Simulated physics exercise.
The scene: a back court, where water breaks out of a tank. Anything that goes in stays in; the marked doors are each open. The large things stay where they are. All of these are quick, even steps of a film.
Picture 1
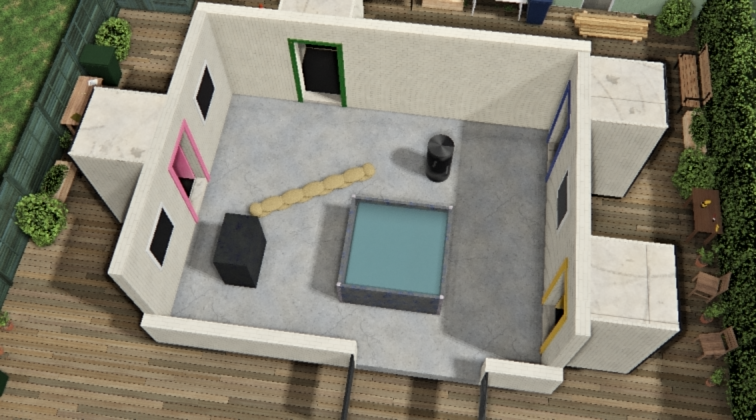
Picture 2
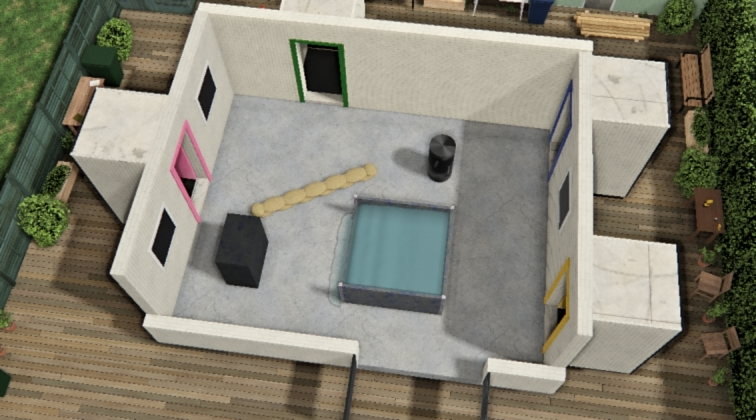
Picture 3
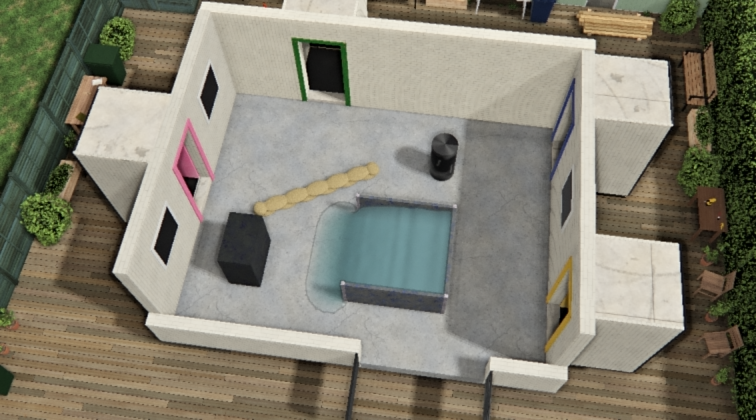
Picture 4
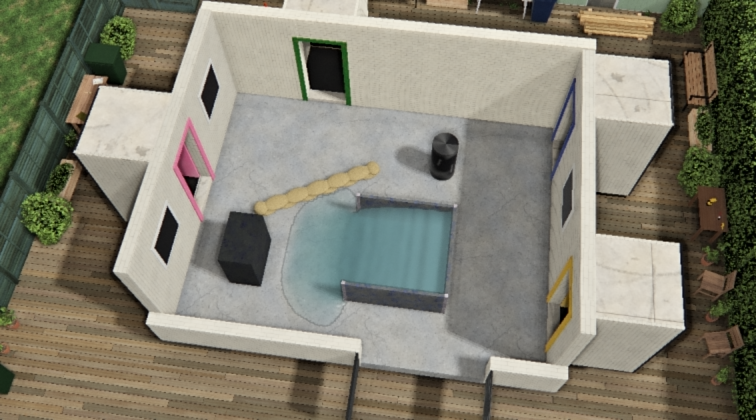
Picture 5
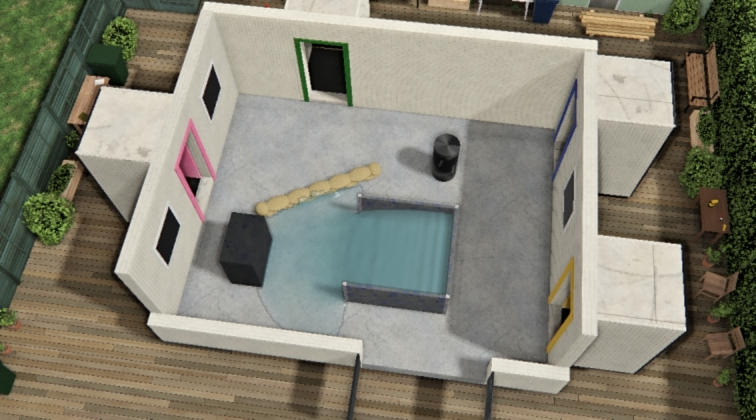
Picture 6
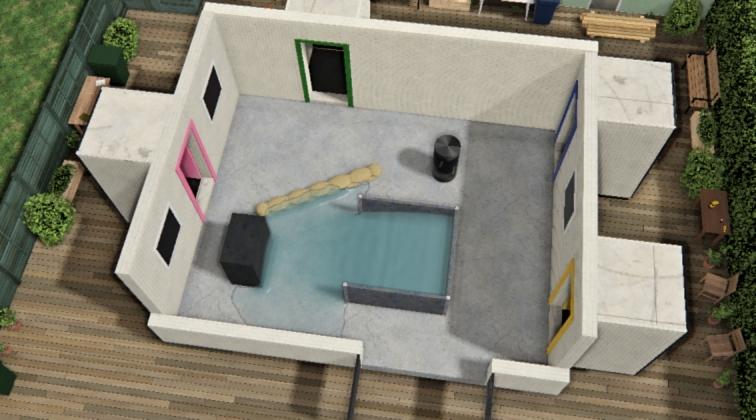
Back court from above, water breaking out of the tank's left side and spreading across the grey floor around a black block.
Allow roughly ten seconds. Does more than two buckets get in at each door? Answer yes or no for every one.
Yellow door: Yes, green door: No, pink door: Yes, blue door: Yes.
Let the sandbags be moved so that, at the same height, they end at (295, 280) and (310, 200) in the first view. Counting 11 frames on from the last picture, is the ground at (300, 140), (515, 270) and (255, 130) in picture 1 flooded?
In order - swamped; unaffected; swamped.
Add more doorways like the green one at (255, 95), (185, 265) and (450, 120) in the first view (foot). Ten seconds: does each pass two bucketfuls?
First door gets past it, second door gets past it, third door doesn't reach it.
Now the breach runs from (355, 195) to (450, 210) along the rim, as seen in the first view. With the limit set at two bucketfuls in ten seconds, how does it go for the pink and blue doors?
Pink door: Falls short; blue door: Crosses the line.
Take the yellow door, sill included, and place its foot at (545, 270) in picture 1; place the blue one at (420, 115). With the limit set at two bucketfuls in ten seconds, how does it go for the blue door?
I'd say blue falls short.
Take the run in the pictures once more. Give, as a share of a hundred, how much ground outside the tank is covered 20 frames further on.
Near 55 in a hundred.
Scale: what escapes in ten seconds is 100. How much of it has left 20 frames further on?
25 per cent.
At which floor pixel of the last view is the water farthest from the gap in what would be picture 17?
Somewhere near (235, 110).
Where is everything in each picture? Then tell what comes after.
In the first picture, still water in the tank at (396, 247).
In the second picture, water pours out at (351, 252) and has run to (339, 304).
In the third picture, water pours out at (354, 252) and has run to (320, 306).
In the fourth picture, water pours out at (354, 252) and has run to (314, 200).
In the fifth picture, water pours out at (355, 253) and has run to (264, 296).
In the sixth picture, the front is at a hidden place, out from the gap at (356, 254).
A moment on, water covers 30 % of the floor; the yellow door not reached, the green door not reached, the pink door under two buckets in, the blue door not reached.
Next, water covers 40 % of the floor; the yellow door not reached, the green door not reached, the pink door over two buckets in, the blue door not reached.
Then, water covers 55 % of the floor; the yellow door not reached, the green door not reached, the pink door far over two buckets in, the blue door not reached.
Later, water covers 85 % of the floor; the yellow door over two buckets in, the green door under two buckets in, the pink door far over two buckets in, the blue door wet at the sill, nothing in.
In the end, water covers 95 % of the floor; the yellow door far over two buckets in, the green door under two buckets in, the pink door far over two buckets in, the blue door over two buckets in.
